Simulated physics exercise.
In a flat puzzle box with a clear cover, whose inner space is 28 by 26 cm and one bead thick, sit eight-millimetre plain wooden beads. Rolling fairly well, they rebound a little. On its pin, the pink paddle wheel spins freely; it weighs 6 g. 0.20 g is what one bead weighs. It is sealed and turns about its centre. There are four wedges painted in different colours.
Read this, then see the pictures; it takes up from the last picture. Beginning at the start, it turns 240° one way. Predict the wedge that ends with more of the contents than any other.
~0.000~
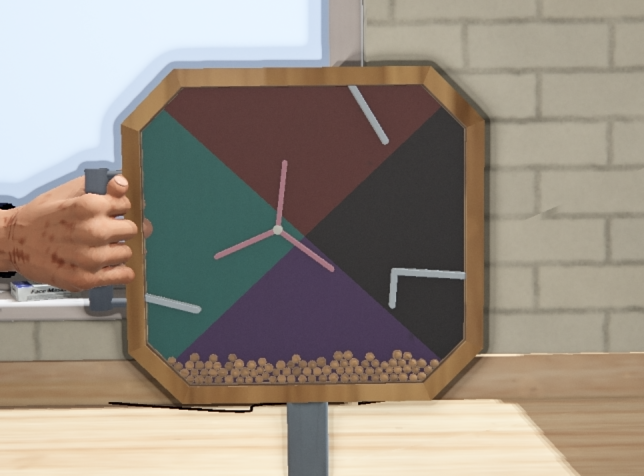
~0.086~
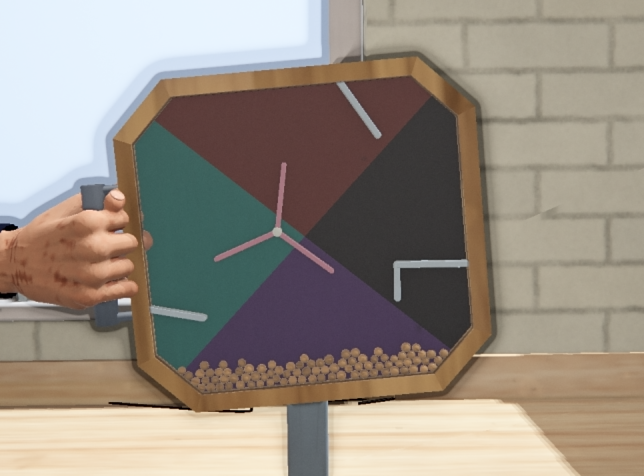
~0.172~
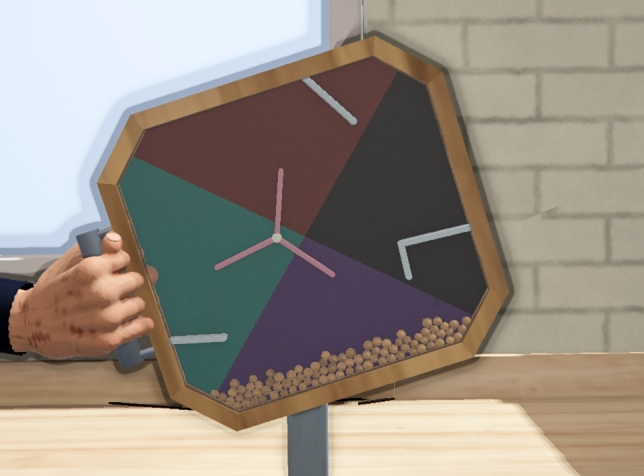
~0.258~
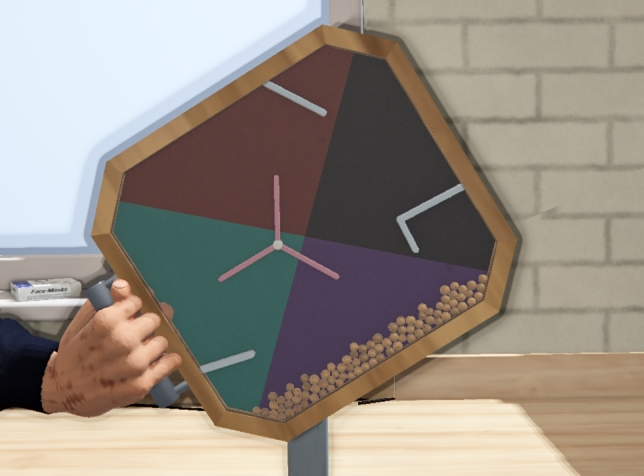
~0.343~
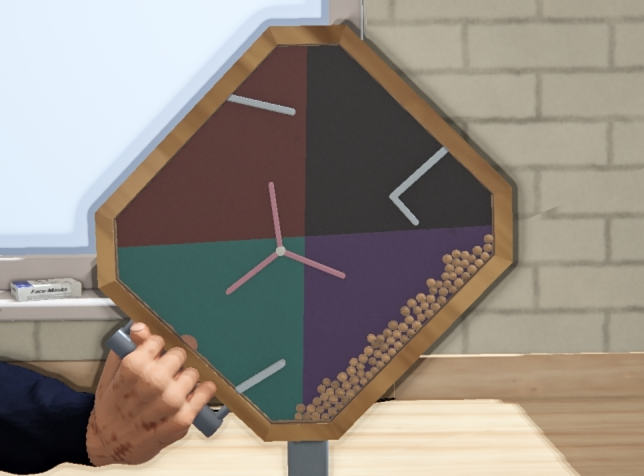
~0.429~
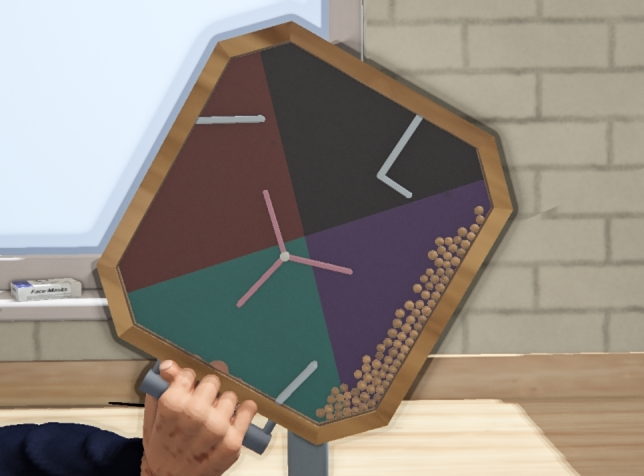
I would say the one marked black.
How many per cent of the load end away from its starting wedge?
Moved share: About 100 per cent.
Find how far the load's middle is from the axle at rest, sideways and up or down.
Offset approx. 1 cm right, 12 cm below.
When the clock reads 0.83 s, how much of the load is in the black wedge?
I'd guess near 0 in a hundred.
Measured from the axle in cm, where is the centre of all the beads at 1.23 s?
Offset: Approx. 9 cm right, 1 cm above.
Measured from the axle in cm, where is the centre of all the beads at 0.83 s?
Position estimate: Right 11 cm, below 5 cm.
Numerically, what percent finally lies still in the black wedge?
Some 55 percent.
By 0.83 s, it stands 127° anticlockwise; the beads' middle is 11 cm right of and 5 cm below the centre; purple 40 %, turquoise 60 %.
By 1.23 s, it has come round 194° anticlockwise; the beads' middle is 9 cm right of and 1 cm above the centre; red 40 %, purple 10 %, turquoise 55 %.
By 1.58 s, it has come round 240° anticlockwise; the beads' middle is 1 cm right of and 3 cm below the centre; red 45 %, purple 30 %, turquoise 5 %, black 20 %.
At rest by 3.6 s, it has come round 240° anticlockwise; red 45 %, purple 0 %, turquoise 0 %, black 55 %.
